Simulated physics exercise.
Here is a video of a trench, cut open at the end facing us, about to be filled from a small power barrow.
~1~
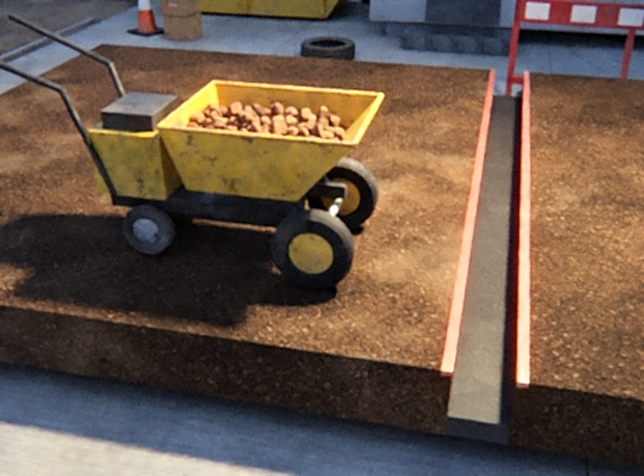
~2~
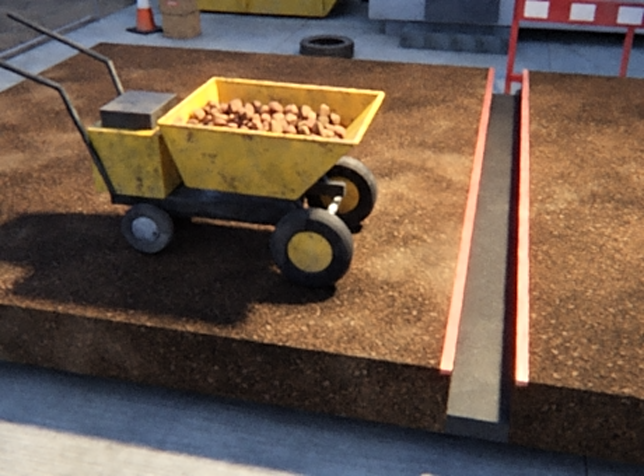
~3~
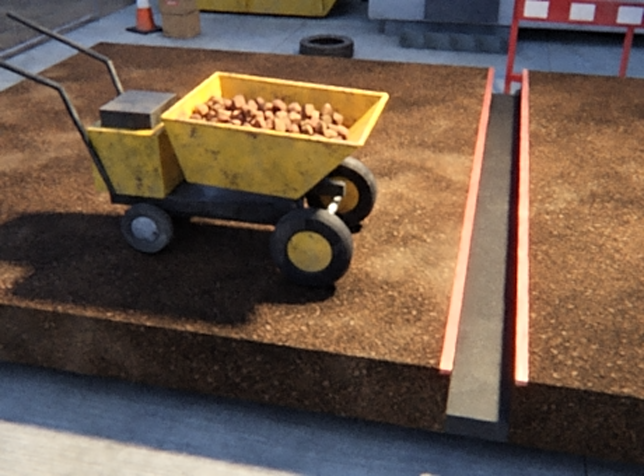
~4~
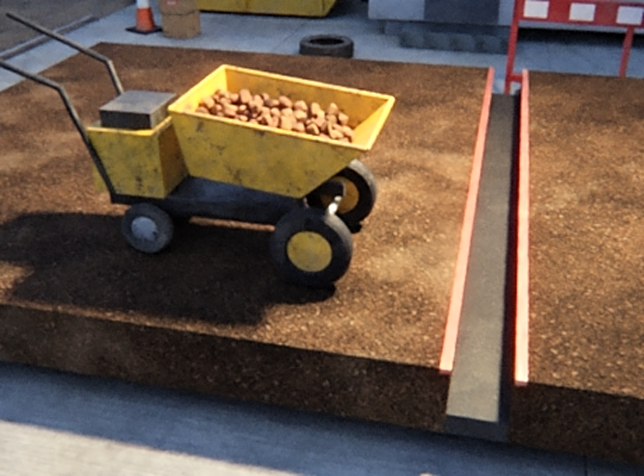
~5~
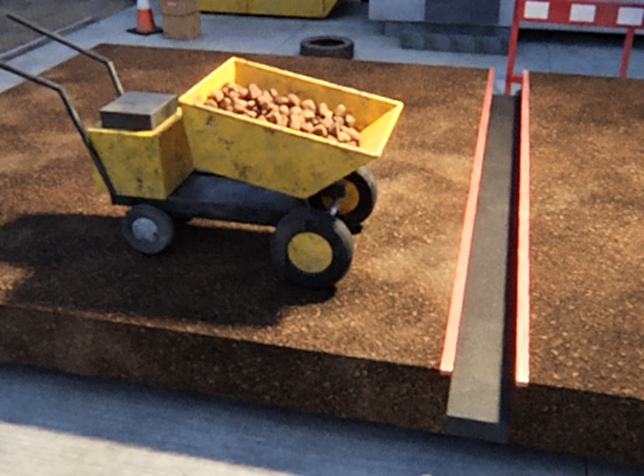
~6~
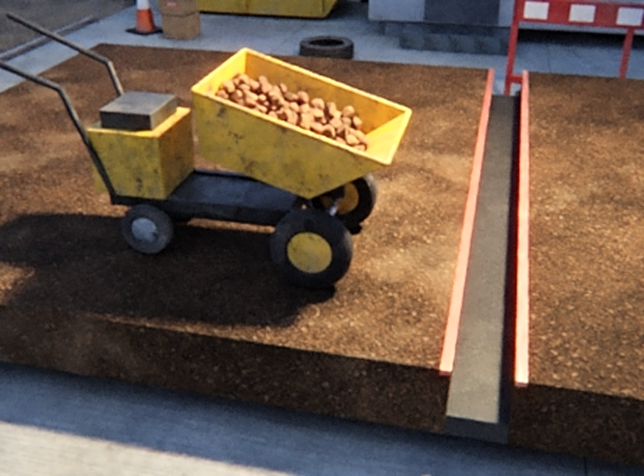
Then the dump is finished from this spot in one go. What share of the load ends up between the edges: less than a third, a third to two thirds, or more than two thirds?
More than two thirds.
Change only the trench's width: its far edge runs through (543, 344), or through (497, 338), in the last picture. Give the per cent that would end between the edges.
Around 90 percent first, around 50 percent second.
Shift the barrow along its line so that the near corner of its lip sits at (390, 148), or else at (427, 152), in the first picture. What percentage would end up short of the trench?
About 0 and 0 per cent.
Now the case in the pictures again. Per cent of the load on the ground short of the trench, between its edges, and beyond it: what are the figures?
I'd estimate short near 15, between near 80 and beyond near 5 per cent.
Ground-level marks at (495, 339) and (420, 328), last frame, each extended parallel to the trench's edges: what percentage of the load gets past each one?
Roughly 30 per cent, then roughly 100 per cent.
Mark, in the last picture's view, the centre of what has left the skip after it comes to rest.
The centre settles at about (486, 289).
Soon after the last picture, skip tipped steeply; all in the skip.
A little later, skip tipped steeply; most in the skip; a small part short of the trench; a small part in or heaped over the trench; a stray few falling.
Later still, skip tipped right over; a small part in the skip; a small part short of the trench; most in or heaped over the trench; a stray few beyond it.
By the end, skip tipped right over; a small part in the skip; a small part short of the trench; most in or heaped over the trench; a stray few beyond it.
